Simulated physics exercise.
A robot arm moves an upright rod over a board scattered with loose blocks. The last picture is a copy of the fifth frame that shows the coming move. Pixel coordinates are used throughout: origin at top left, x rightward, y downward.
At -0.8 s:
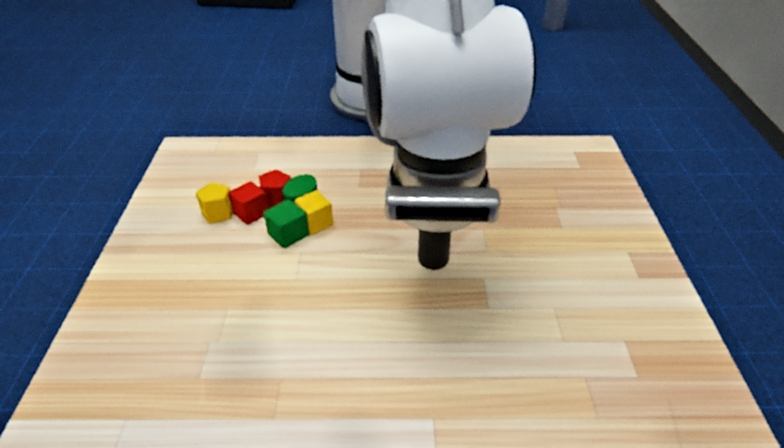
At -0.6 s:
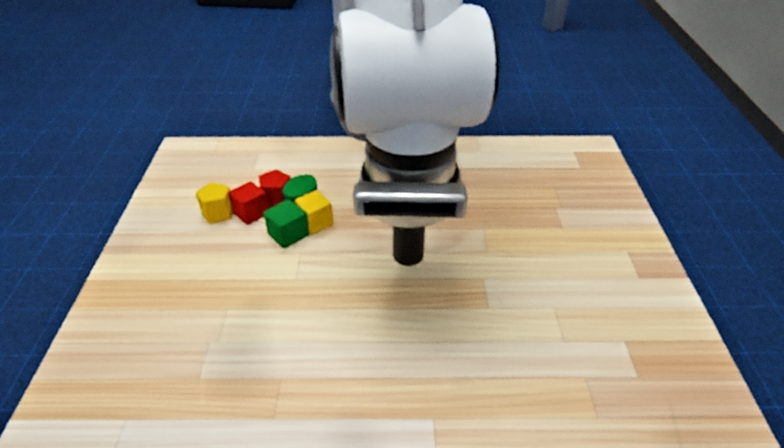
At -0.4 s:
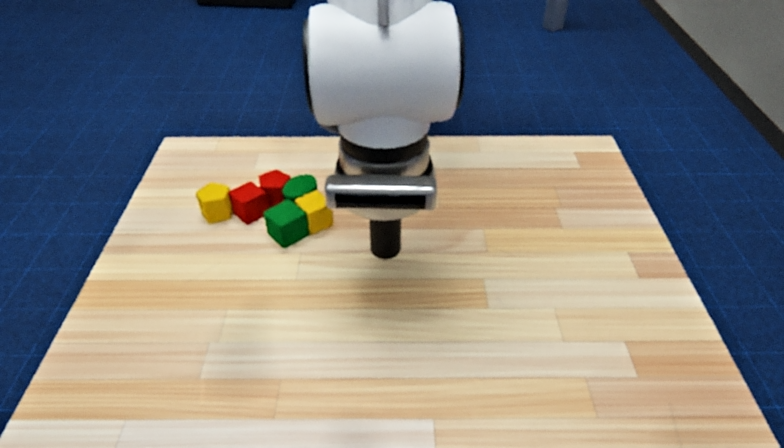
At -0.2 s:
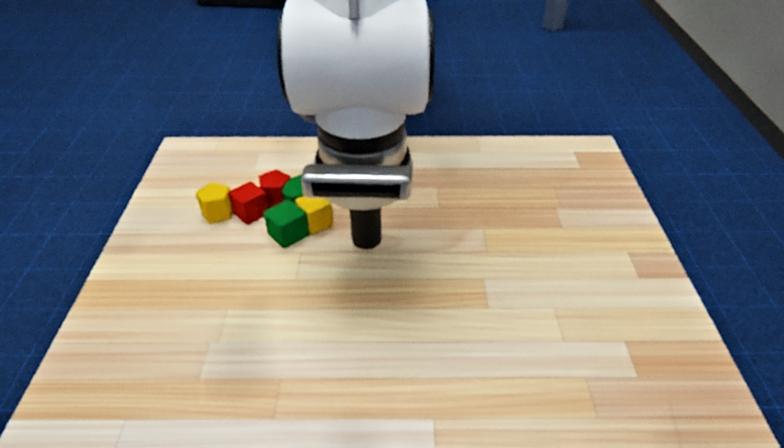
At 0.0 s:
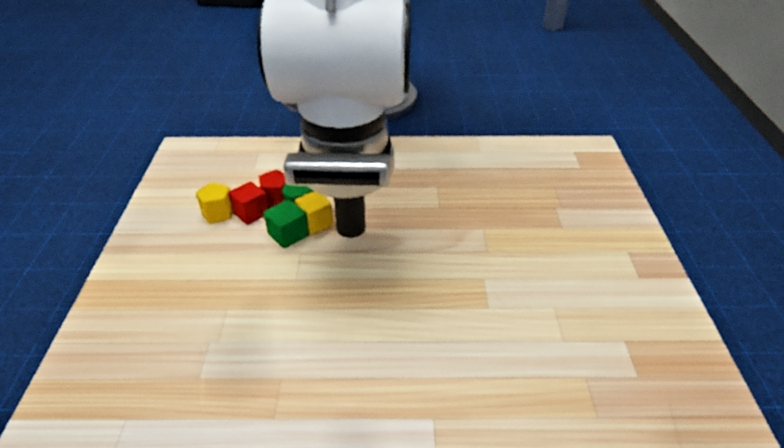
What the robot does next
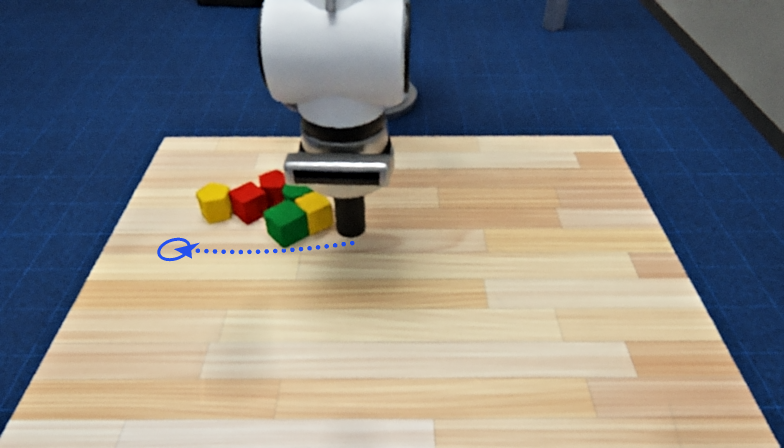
White robot arm moving a dark upright rod leftward across a wooden board, nearing a cluster of still red, green and yellow blocks.
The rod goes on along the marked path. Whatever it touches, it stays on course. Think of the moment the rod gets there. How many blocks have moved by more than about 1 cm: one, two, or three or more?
It should be one.
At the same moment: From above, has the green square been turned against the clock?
In short: No.
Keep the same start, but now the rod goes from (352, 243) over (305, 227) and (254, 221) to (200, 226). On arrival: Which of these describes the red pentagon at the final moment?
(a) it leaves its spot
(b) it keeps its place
Answer: A.
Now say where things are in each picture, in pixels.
In the first picture, rod tip at (433, 259); block tops, green square at (285, 212); yellow square at (313, 201).
In the second picture, rod at (408, 256); blocks unchanged.
In the third picture, rod at (386, 249); blocks unchanged.
In the fourth picture, rod at (367, 240); blocks unchanged.
In the fifth picture, rod at (351, 229); green square at (285, 212); yellow square at (313, 201).
Path on the board, from (352, 243) by way of (293, 250) and (233, 252) to (174, 249).
What follows on the original path. One third of the way, rod at (290, 235); green square at (277, 210), turned 20° clockwise.
Two thirds of the way, rod at (228, 238); green square at (273, 208), turned 35° clockwise.
At the end, rod at (169, 235); green square at (273, 208), turned 35° clockwise; yellow square in place.
